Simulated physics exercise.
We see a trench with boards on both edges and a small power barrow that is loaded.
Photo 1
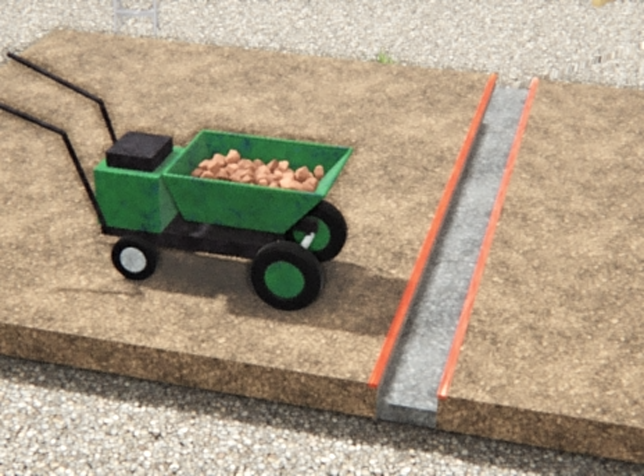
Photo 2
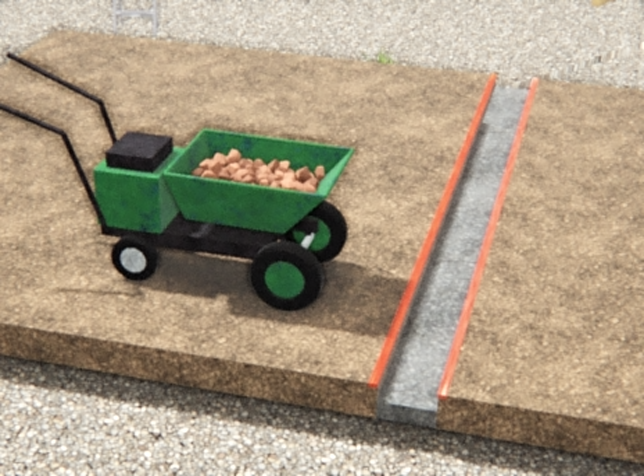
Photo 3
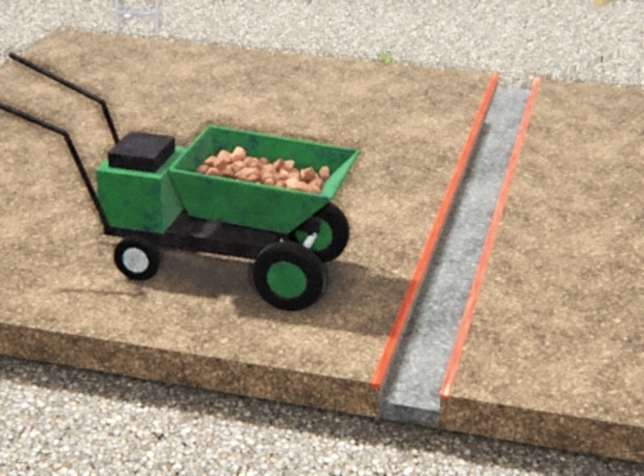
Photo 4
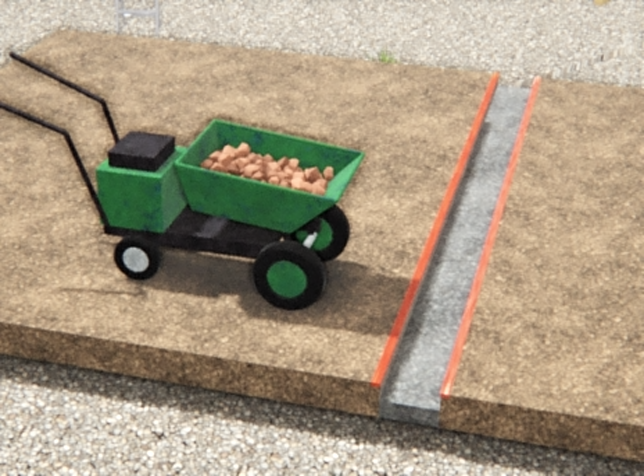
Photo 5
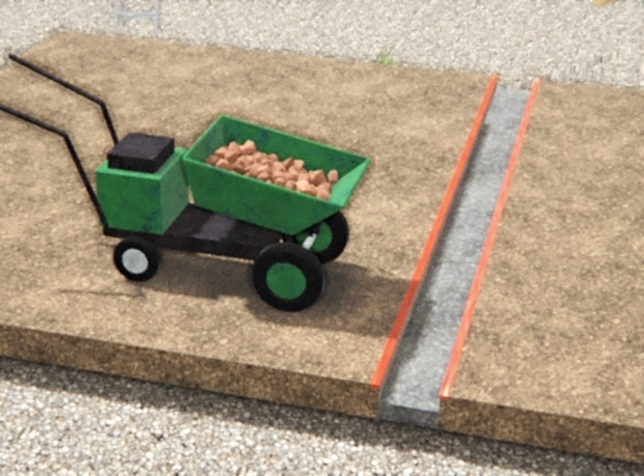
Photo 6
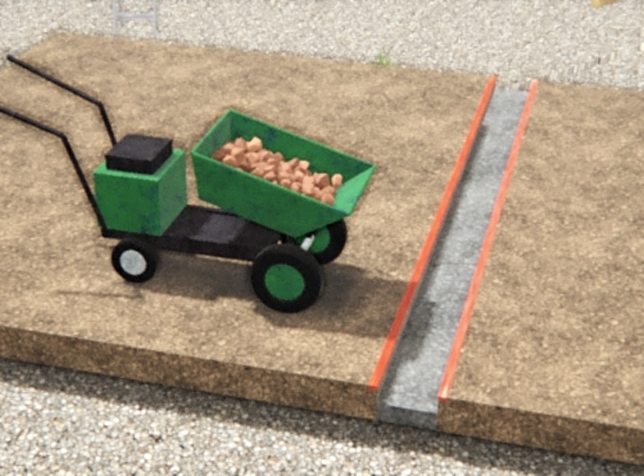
The green skip of a small power barrow tilts slowly forward to the right, its back end rising clear of the black chassis while the wheels and camera stay still. Reddish-brown rubble sits heaped inside it, with black handles at left and a shallow grey trench edged by orange boards at right. The scene is brown ground bordered by pale gravel, seen from above and to the side.
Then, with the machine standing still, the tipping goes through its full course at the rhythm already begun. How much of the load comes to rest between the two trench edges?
The greater share will most likely fall into the trench.
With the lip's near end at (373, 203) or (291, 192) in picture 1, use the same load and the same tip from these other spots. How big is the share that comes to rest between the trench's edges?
40 and 40 in a hundred, in that order.
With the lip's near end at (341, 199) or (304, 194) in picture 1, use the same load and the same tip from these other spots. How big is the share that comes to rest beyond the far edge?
I'd put it at around 10 percent the first time and 0 percent the second.
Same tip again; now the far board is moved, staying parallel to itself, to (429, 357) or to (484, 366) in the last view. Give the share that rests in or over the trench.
For the first it's 60 per cent, for the second 90 per cent.
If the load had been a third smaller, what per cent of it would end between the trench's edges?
I'd say close to 80 per cent of it.
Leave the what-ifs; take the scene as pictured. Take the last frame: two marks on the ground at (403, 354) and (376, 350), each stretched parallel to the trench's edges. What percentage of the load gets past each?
Estimate: 60 % and 90 %, respectively.
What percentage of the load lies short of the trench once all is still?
Share of load: Near 10 %.
Soon after the last picture, skip tipped steeply; all in the skip.
A little later, skip tipped right over; about two thirds in the skip; a stray few short of the trench; about a quarter in or heaped over the trench.
Later still, skip tipped right over; a small part in the skip; a small part short of the trench; most in or heaped over the trench; a stray few beyond it.
At rest, skip tipped right over; a small part in the skip; a small part short of the trench; most in or heaped over the trench; a stray few beyond it.
